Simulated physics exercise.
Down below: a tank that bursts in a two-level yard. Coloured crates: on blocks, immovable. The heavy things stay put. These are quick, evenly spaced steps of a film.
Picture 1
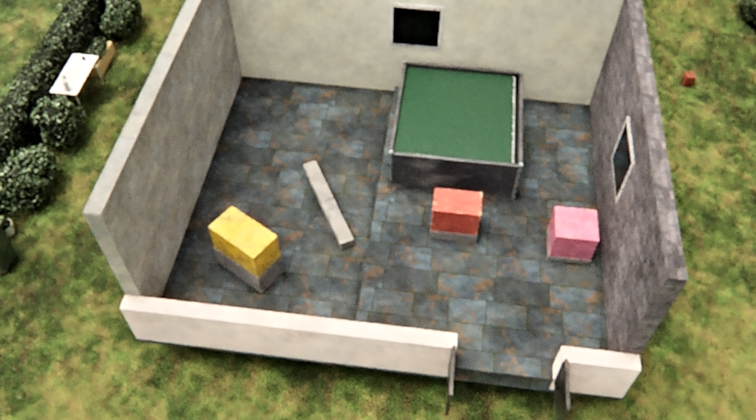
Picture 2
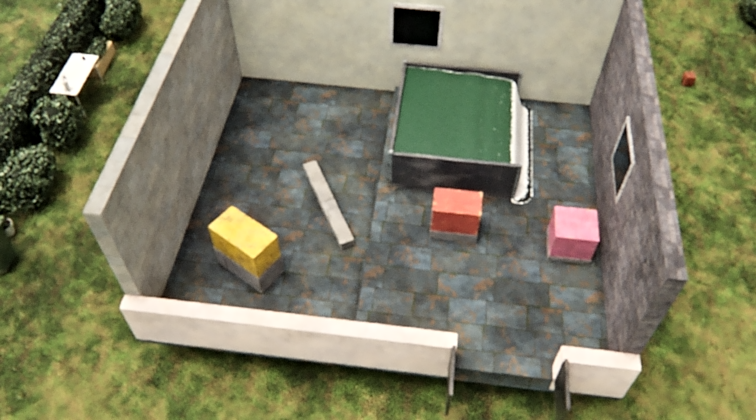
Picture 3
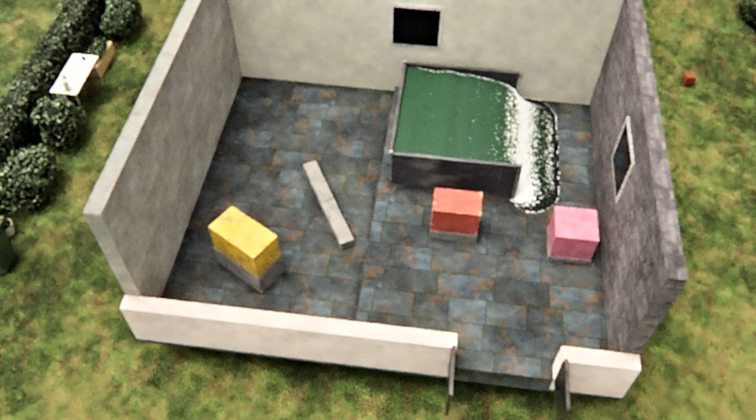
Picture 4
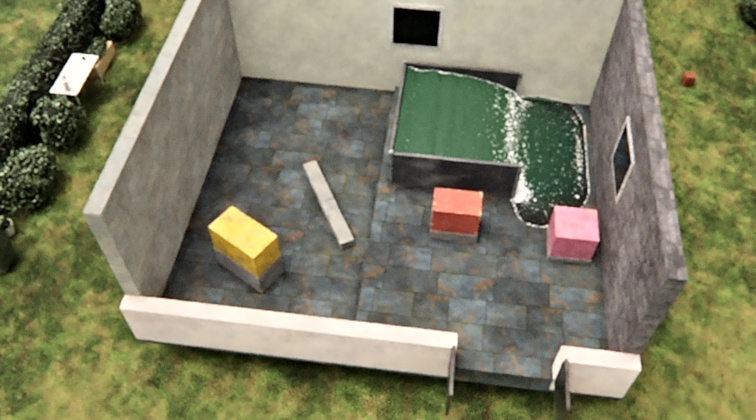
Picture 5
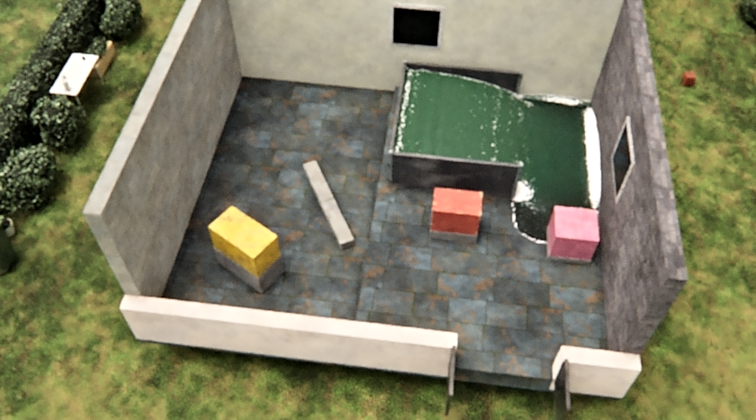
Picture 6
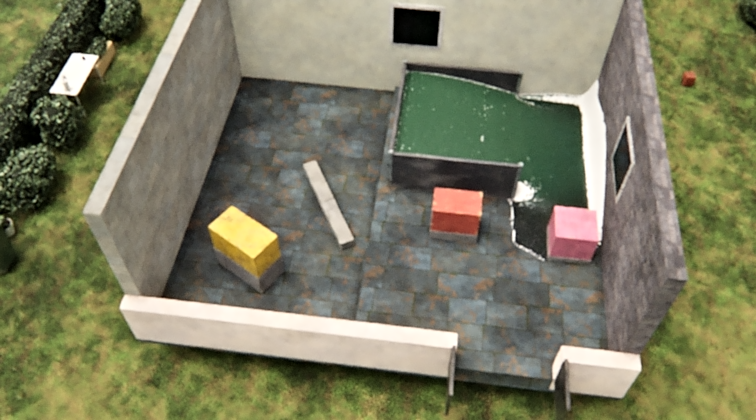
A walled tank of green water stands against the back wall of a roofless, slate-tiled yard, seen from high above with grass and bushes around it. A yellow crate sits at left near a pale beam, an orange-red crate before the tank, and a pink one at right. The tank's right side opens and foaming water pours out, spreads to the right wall and reaches the pink crate, while the camera stays still.
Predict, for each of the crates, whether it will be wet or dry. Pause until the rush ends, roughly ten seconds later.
My prediction: The red crate will meet the water. The yellow crate will avoid the water. The pink crate will meet the water.
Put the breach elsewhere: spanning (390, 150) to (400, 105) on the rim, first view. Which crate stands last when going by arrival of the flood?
Last in line is the pink-painted one.
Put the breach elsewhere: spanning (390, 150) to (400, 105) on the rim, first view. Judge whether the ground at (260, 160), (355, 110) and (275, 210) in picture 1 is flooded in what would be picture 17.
In order: Swamped, spared, swamped.
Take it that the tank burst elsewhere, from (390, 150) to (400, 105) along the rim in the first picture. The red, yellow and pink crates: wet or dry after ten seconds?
In that case the red crate is never flooded, the yellow crate is never flooded and the pink crate is never flooded.
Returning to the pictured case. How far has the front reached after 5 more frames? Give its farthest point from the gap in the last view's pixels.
The front's farthest point is close to (604, 339).
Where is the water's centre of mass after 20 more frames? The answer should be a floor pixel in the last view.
At about (490, 174).
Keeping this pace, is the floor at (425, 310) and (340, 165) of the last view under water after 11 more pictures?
Taking the two points in turn, the first is spared and the second is spared.
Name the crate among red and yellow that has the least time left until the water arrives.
Answer: The one in red.
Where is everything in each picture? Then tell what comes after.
The first picture shows the tank at (459, 114) is whole and still.
In the second picture, water pours out at (514, 140) and has run to a hidden place.
In the third picture, water pours out at (514, 141) and has run to (535, 102).
In the fourth picture, the front is at a hidden place, out from the gap at (513, 143).
In the fifth picture, water pours out at (513, 143) and has run to (598, 222).
In the sixth picture, water pours out at (513, 143) and has run to (600, 245).
A moment on, water covers 15 % of the floor; the red crate not reached, the yellow crate not reached, the pink crate water round its plinth.
Next, water covers 30 % of the floor; the red crate water round its plinth, the yellow crate not reached, the pink crate water round its plinth.
Then, water covers 55 % of the floor; the red crate water round its plinth, the yellow crate not reached, the pink crate water round its plinth.
Later, water covers 85 % of the floor; the red crate water round its plinth, the yellow crate water round its plinth, the pink crate water round its plinth.
In the end, water covers 95 % of the floor; the red crate was topped, the yellow crate stayed above the water, the pink crate was topped.
